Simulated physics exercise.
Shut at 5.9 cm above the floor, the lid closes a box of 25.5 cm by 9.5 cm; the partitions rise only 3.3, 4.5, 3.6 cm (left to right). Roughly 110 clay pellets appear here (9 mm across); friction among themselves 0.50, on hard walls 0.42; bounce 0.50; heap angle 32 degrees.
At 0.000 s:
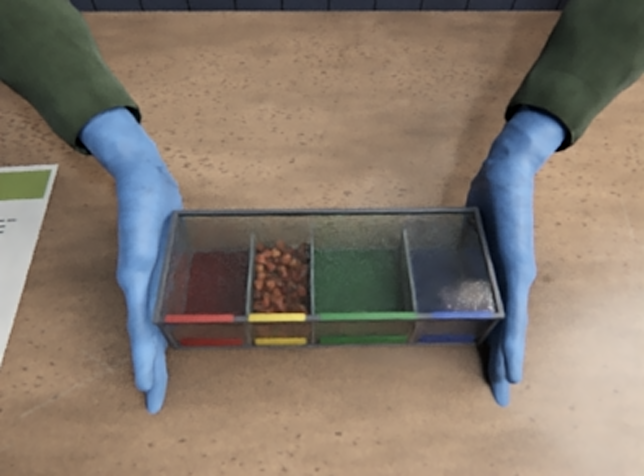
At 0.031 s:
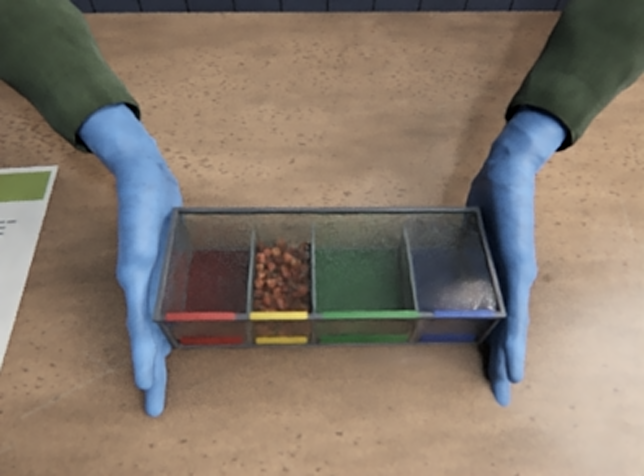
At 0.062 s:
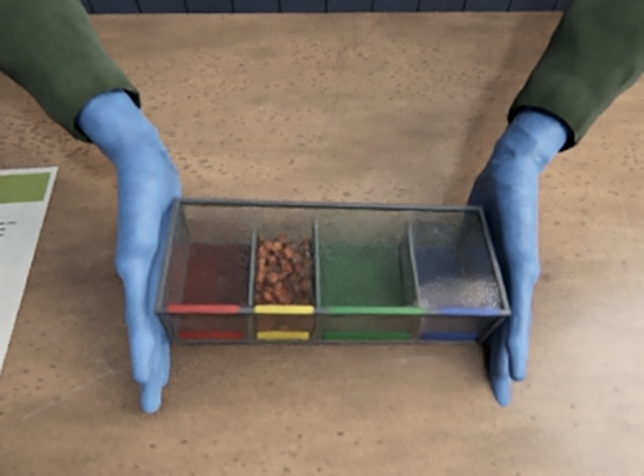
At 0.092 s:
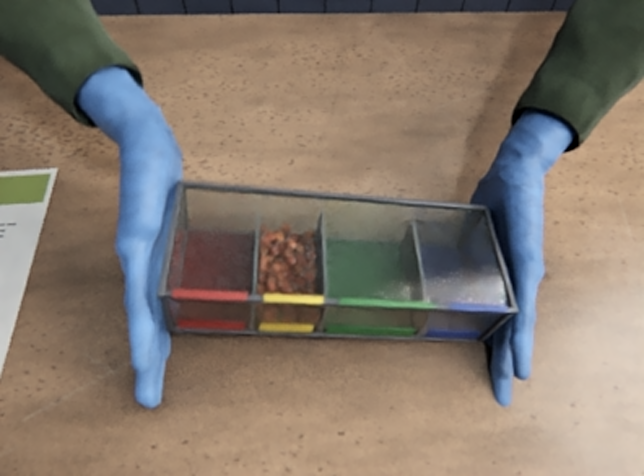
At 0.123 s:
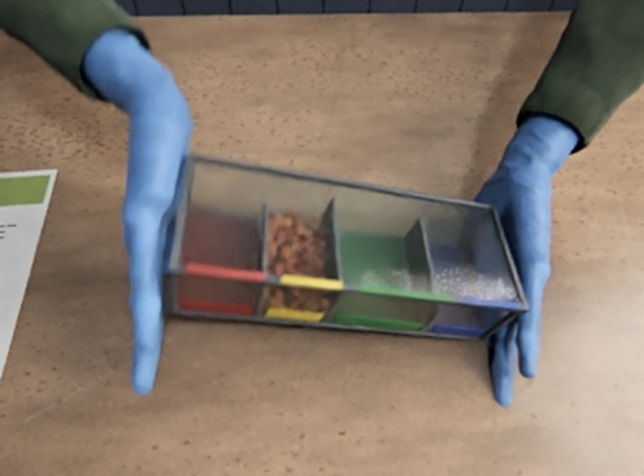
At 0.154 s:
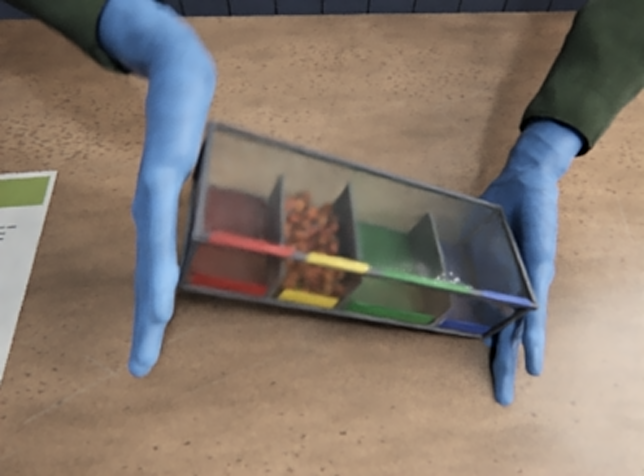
On a speckled tan tabletop, blue-gloved hands tilting a clear four-compartment box of reddish-brown pellets, its left end rising increasingly higher.
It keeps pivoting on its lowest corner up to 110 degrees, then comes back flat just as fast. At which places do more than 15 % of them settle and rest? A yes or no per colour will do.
Red compartment: No. Blue compartment: No. Green compartment: No. Yellow compartment: Yes.
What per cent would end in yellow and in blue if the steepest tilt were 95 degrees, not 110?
Shares: Yellow 80, blue 15, in per cent.
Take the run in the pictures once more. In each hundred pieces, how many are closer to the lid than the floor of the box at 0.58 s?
Roughly 80 percent of the pieces.
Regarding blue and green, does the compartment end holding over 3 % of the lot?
With blue that holds, while with green that holds.
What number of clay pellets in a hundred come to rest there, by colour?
Red 0; blue 10; green 10; yellow 85 (per cent).
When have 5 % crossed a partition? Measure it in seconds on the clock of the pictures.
Note: T close to 0.55 s.
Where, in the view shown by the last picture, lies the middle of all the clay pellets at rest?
Close to pixel (294, 283).
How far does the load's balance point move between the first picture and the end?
Around 2.5 centimetres.
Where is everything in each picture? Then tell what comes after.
In the first picture, box tilt 0 degrees, front corners at (159, 318) and (498, 314); yellow 100 %.
In the second picture, box tilt 1 degrees, front corners at (160, 316) and (499, 313).
In the third picture, box tilt 4 degrees, front corners at (161, 308) and (504, 311), lowest corner right back.
In the fourth picture, box tilt 9 degrees, front corners at (165, 292) and (511, 309), lowest corner right back.
In the fifth picture, box tilt 16 degrees, front corners at (176, 267) and (521, 306), lowest corner right back.
In the sixth picture, box tilt 24 degrees, front corners at (200, 234) and (532, 304), lowest corner right back; yellow 100 %. Its pace works out near 255 degrees a second.
After 0.58 s, tilt 109 degrees; green 5 %, yellow 95 %.
Then, at 0.86 s, tilt 46 degrees; blue 10 %, green 10 %, yellow 85 %.
After 1.25 s, tilt 0 degrees; blue 10 %, green 10 %, yellow 85 %.
At rest (1.5 s), red 0 %, blue 10 %, green 10 %, yellow 85 %.
